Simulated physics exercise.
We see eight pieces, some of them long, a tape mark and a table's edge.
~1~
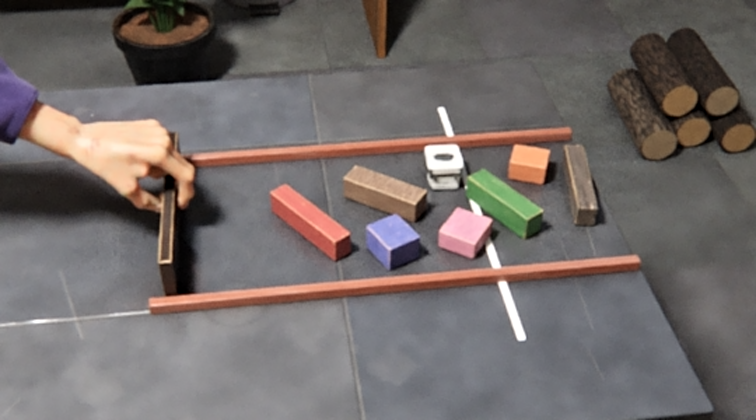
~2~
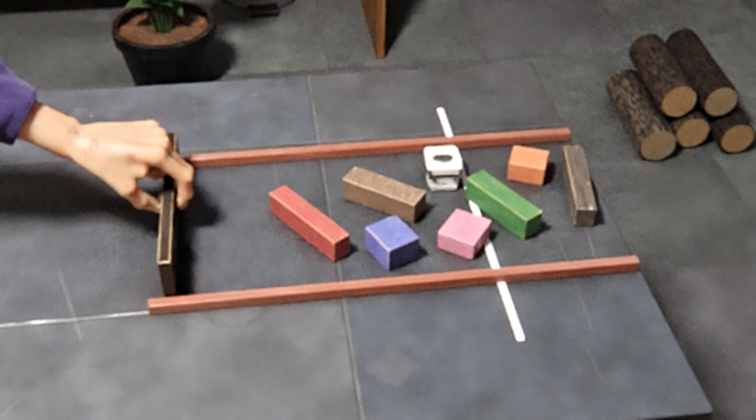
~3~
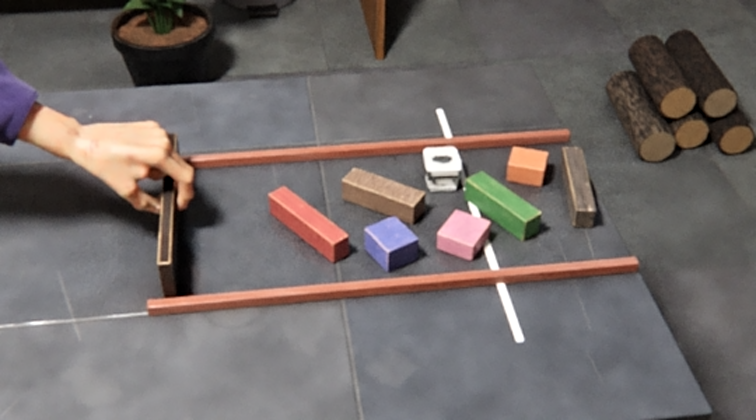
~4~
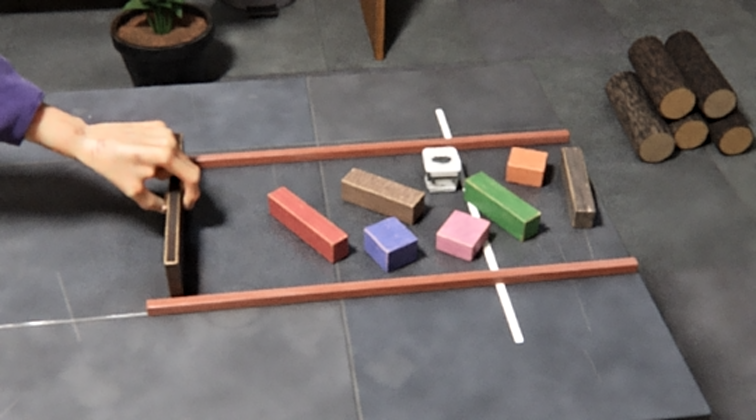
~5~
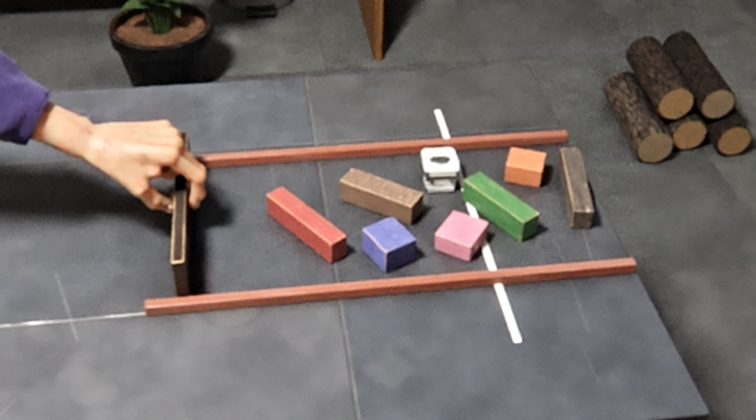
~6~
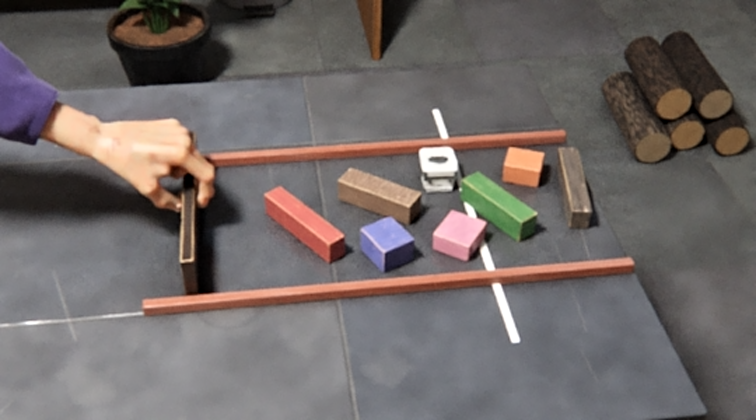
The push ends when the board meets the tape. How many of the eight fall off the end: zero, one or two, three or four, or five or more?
In the end the number that fall off is zero.
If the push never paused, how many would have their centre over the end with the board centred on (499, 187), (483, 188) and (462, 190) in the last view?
In that order 1, 1 and 0.
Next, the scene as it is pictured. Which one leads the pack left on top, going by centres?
The black bar ends nearest.
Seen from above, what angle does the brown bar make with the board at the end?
Some 25 degrees.
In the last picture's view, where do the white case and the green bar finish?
First (501, 155), then (547, 191).
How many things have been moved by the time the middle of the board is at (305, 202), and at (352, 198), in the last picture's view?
The counts are 1 and 3.
Soon after, none off yet; black bar at rest near (573, 187); orange block at rest near (523, 167); green bar at rest near (498, 206).
After that, none off yet; black bar at rest near (573, 187); orange block at rest near (523, 167); green bar displaced a little near (517, 198).
In the end, the number that fall off is zero.
